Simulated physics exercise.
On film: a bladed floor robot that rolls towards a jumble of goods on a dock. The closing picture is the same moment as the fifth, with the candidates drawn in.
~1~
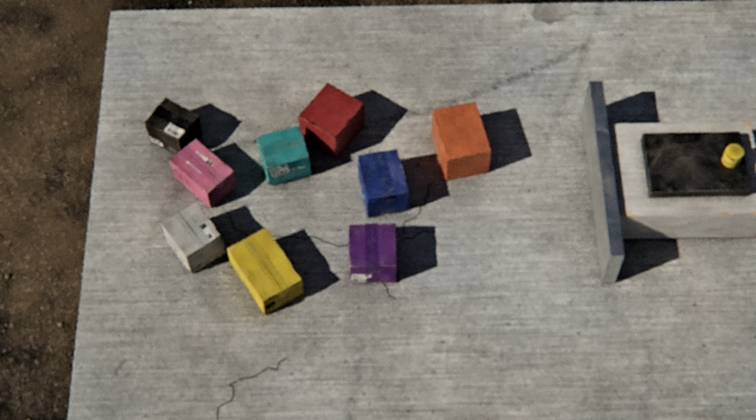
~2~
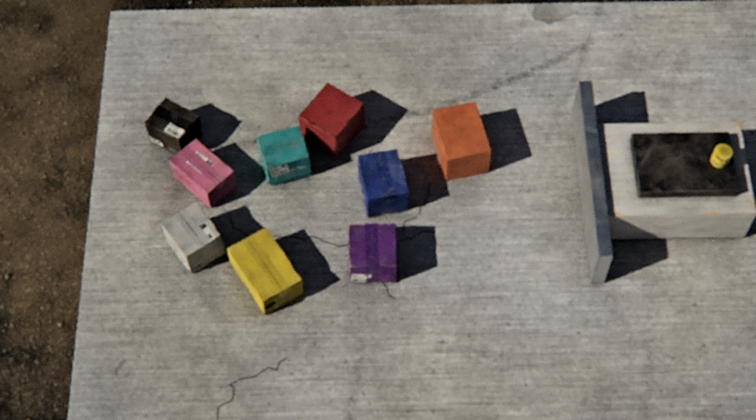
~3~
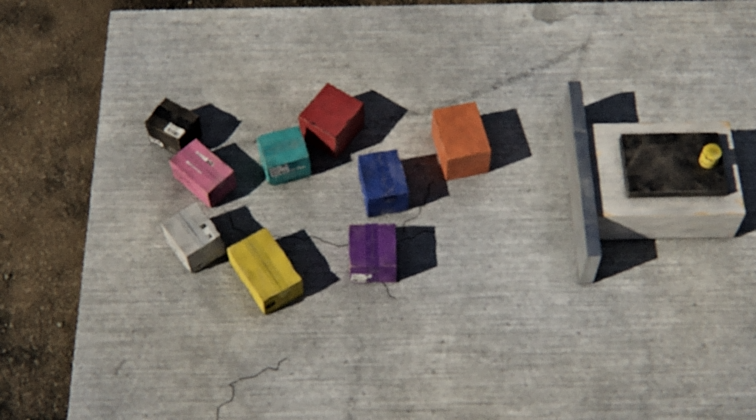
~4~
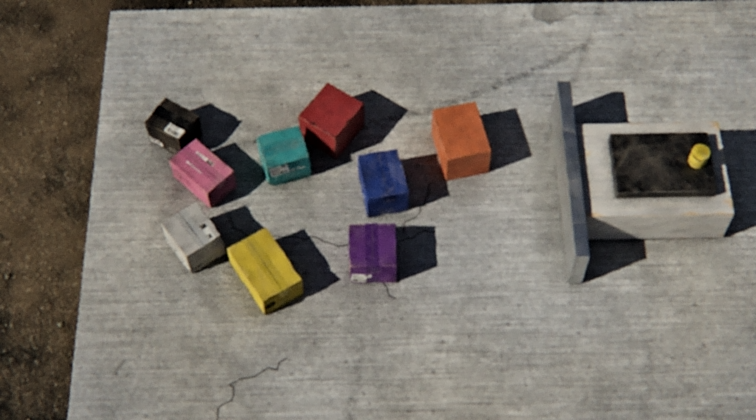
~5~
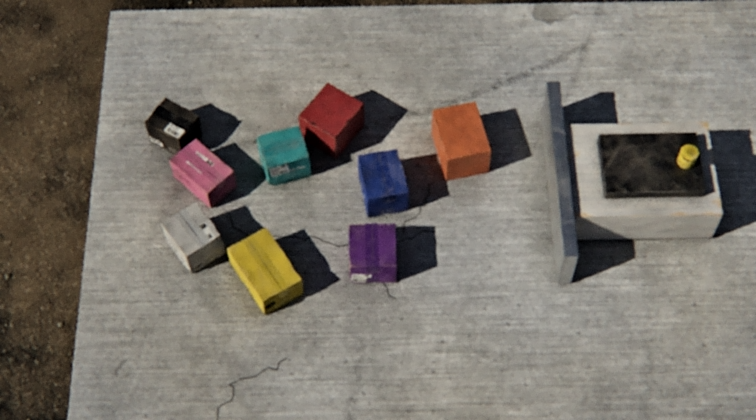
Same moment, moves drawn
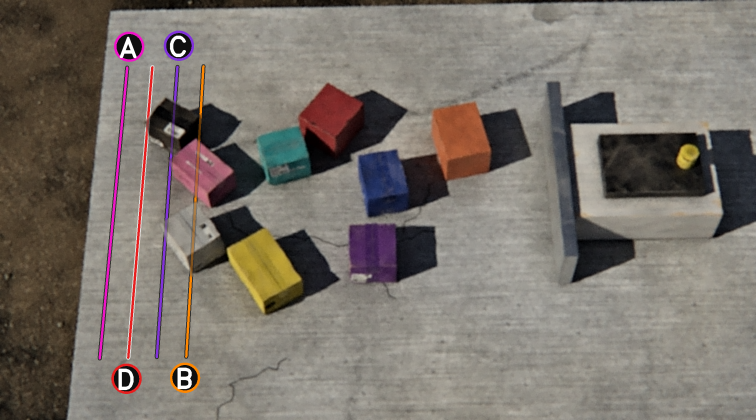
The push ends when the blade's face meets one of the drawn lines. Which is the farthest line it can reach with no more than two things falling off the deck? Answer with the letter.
At C, and not beyond.
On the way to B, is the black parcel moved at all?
Yes.
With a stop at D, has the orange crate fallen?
By then, no.
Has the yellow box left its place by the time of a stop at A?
By then, yes.
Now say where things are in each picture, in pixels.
In the first frame, orange crate (461, 141); yellow box (265, 271); black parcel (175, 129).
In the second frame, robot (677, 164); white parcel (194, 239).
In the third frame, robot (665, 164); red crate (332, 121).
In the fourth frame, robot (654, 164); blue box (383, 183).
In the fifth frame, robot (643, 164); orange crate (461, 141); yellow box (265, 271); black parcel (175, 129).
On the marked copy, A at (114, 204); B at (195, 202); C at (168, 203); D at (141, 203).
Following C. Soon after the start, robot (501, 167); orange crate (387, 141); blue box (364, 189).
Later, robot (359, 169); white parcel (162, 232); pink parcel (168, 182).
In the end, robot (247, 171); white parcel over the edge; pink parcel over the edge; two fallen.
As for the rest, A drops seven; B is within the limit but short; D drops five.
